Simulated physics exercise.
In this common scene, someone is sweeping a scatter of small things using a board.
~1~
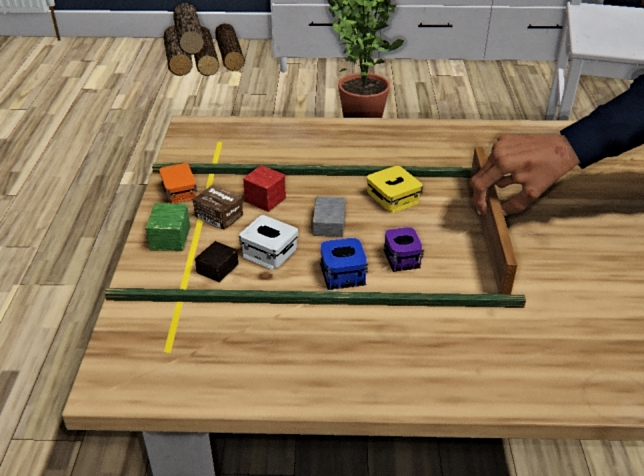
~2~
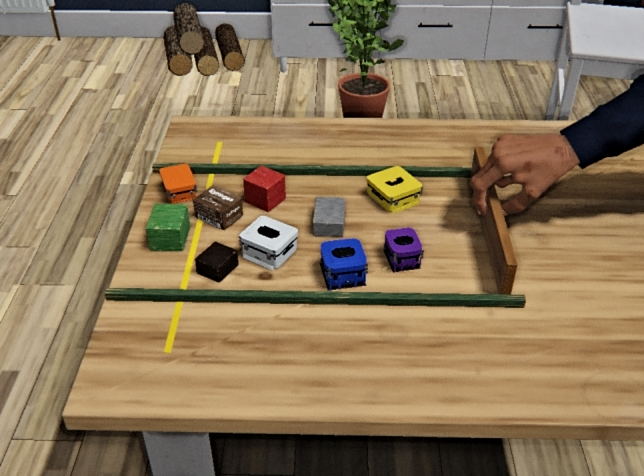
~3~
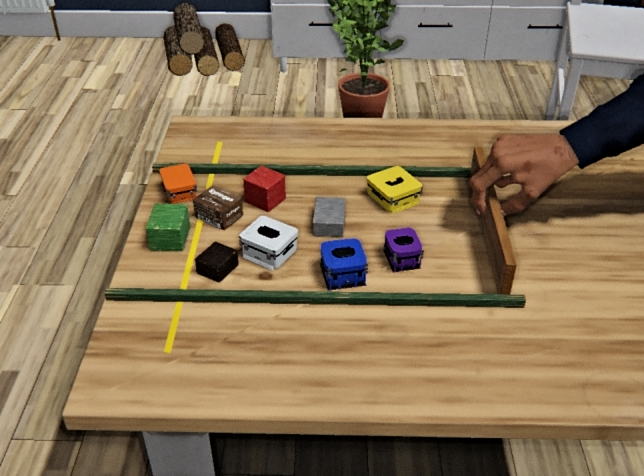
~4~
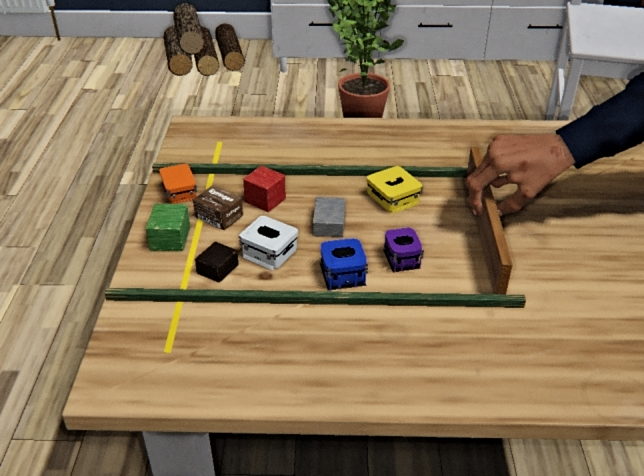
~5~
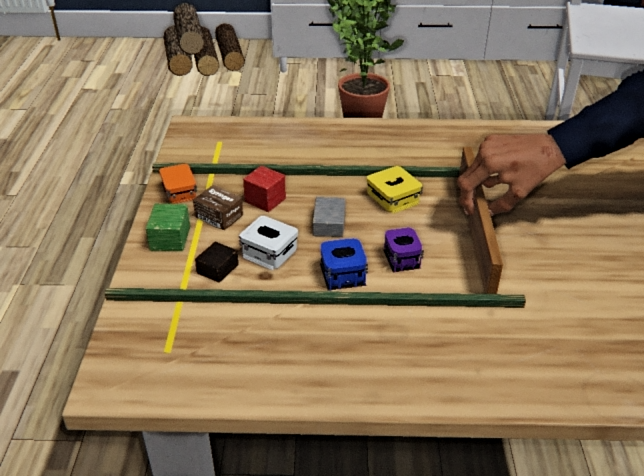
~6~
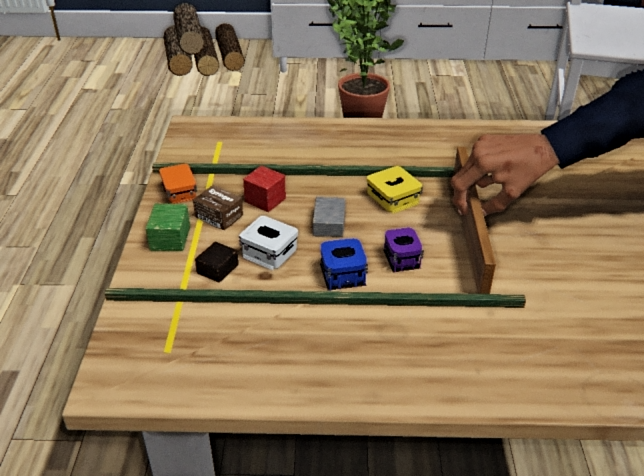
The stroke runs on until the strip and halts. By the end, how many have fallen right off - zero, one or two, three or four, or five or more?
Once it stops, the band for pieces knocked off is one to two, pretty clearly.
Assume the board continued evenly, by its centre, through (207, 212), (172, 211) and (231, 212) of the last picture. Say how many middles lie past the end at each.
2, 6, 0.
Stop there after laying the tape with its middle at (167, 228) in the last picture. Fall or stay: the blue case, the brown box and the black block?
The blue case is still there; as for the brown box, it is no longer there; and the black block is no longer there.
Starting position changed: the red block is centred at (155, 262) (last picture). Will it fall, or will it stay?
From that start, the object then does not stay.
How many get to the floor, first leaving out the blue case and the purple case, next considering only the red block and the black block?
The count is 1 in the first case and 1 in the second.
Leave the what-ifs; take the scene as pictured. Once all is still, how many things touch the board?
I count 4 of them.
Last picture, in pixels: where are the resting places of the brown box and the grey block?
The first comes to rest at (150, 209), and the second at (185, 215).
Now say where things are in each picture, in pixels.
The first frame shows orange case (179, 184); green block (169, 227); brown box (218, 207); board (491, 216); tape (198, 228).
The second frame shows green block (169, 227); purple case (403, 250).
The third frame shows brown box (218, 207); board (490, 216).
The fourth frame shows orange case (179, 185); black block (217, 262).
The fifth frame shows green block (169, 227); grey block (329, 217).
The sixth frame shows orange case (179, 185); green block (169, 227); brown box (218, 207); board (472, 216); tape (198, 228).
Soon after, none off yet; orange case at rest near (179, 185); green block at rest near (169, 227); brown box at rest near (218, 207).
At rest, the number that fall off is one or two; fallen, green block and orange case.
